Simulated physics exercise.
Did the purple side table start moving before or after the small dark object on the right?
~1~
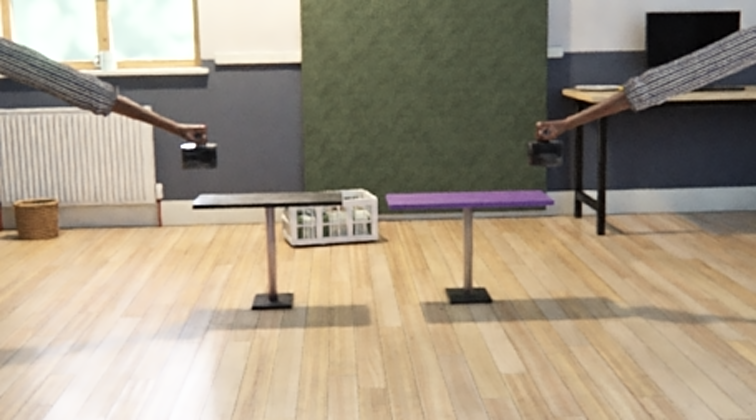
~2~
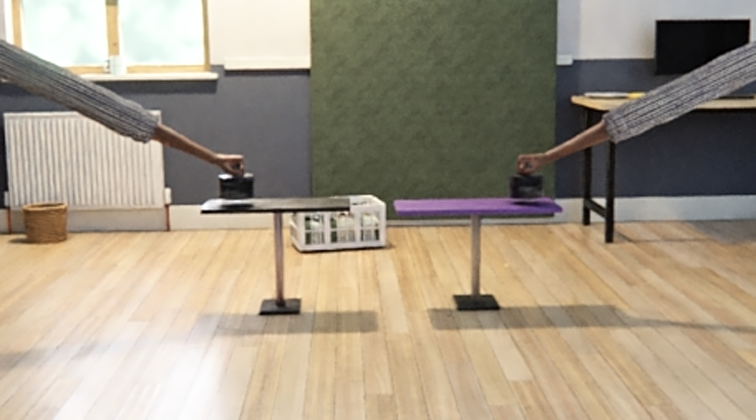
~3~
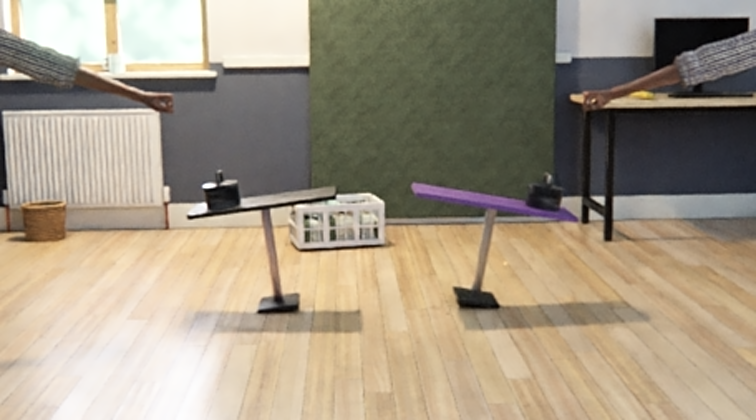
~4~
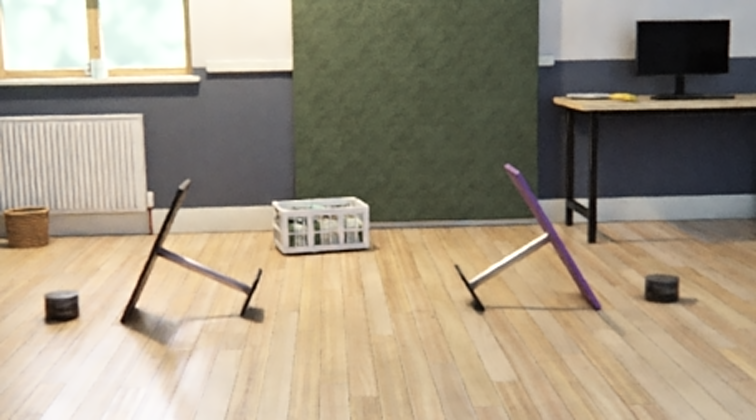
The purple side table started moving after the small dark object on the right. The hand was already lowering the object while the table still stood level, and the table only tilted later.
